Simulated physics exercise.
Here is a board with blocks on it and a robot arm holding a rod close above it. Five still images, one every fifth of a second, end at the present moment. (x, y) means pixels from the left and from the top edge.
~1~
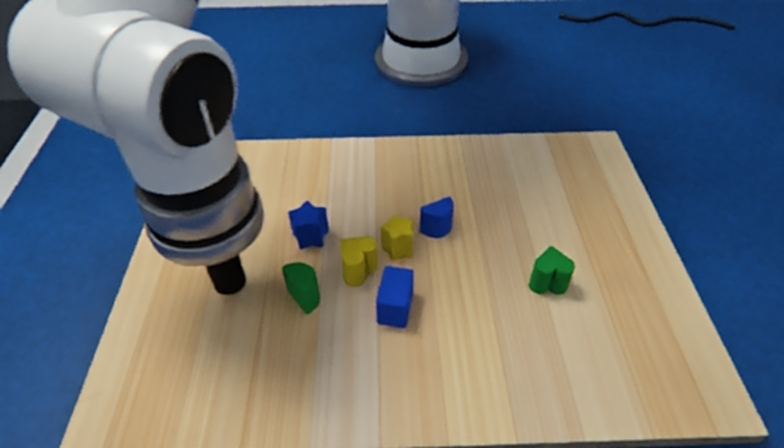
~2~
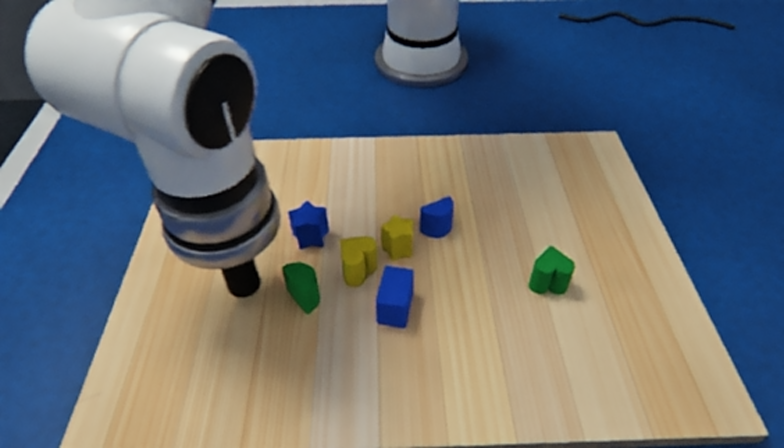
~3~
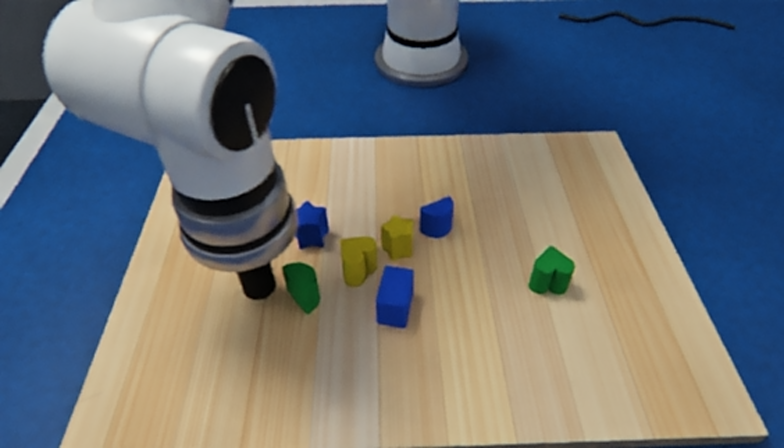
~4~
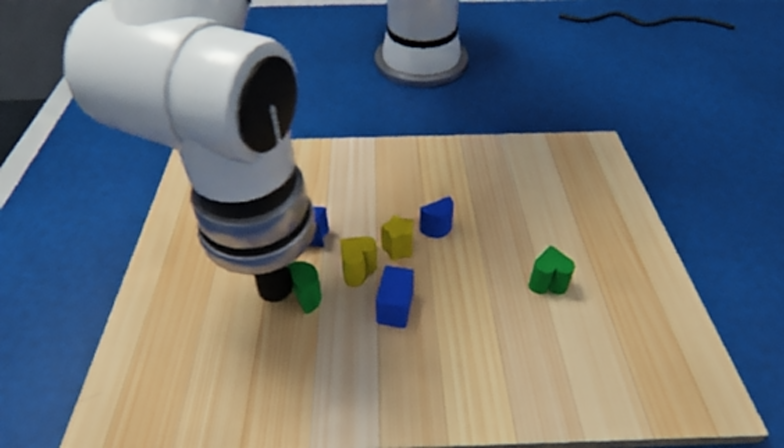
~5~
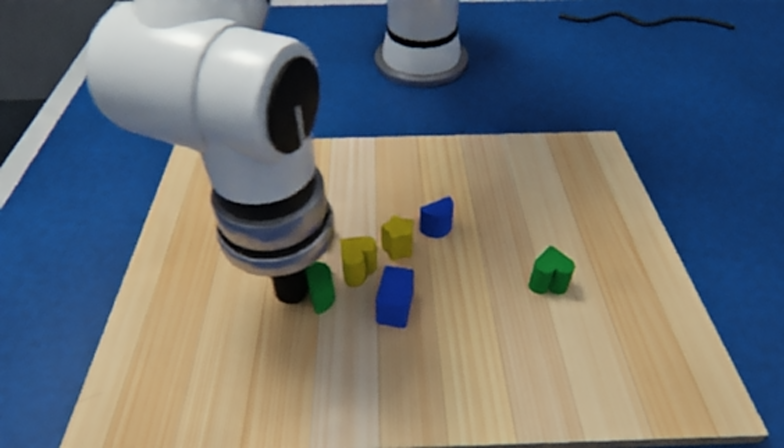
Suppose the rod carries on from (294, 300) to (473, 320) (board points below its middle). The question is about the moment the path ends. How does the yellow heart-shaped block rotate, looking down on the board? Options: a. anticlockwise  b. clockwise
My pick is a.
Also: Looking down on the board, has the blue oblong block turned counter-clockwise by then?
Yes - that is the case.
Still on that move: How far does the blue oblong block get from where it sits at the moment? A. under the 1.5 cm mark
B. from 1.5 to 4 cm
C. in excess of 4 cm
I'll go with C - in excess of 4 cm.
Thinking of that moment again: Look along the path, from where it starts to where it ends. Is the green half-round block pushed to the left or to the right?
The shift goes left.
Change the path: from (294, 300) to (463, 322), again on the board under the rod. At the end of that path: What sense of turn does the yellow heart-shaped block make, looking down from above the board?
Looking from above, the answer is counterclockwise.
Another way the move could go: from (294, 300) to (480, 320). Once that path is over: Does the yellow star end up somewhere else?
No, it doesn't check out.
On the path given first. One third of the way, rod (353, 298); green half-round block (379, 276); yellow heart-shaped block (364, 246), turned 35° anticlockwise; blue oblong block (408, 287).
Two thirds of the way, rod (414, 305); green half-round block (425, 270), turned 30° anticlockwise; yellow heart-shaped block (364, 246), turned 35° anticlockwise; blue oblong block (458, 291), turned 35° clockwise.
At the end, rod (475, 311); green half-round block (430, 269), turned 60° anticlockwise; yellow heart-shaped block (364, 246), turned 35° anticlockwise; blue oblong block (506, 286), turned 25° anticlockwise; yellow star still.
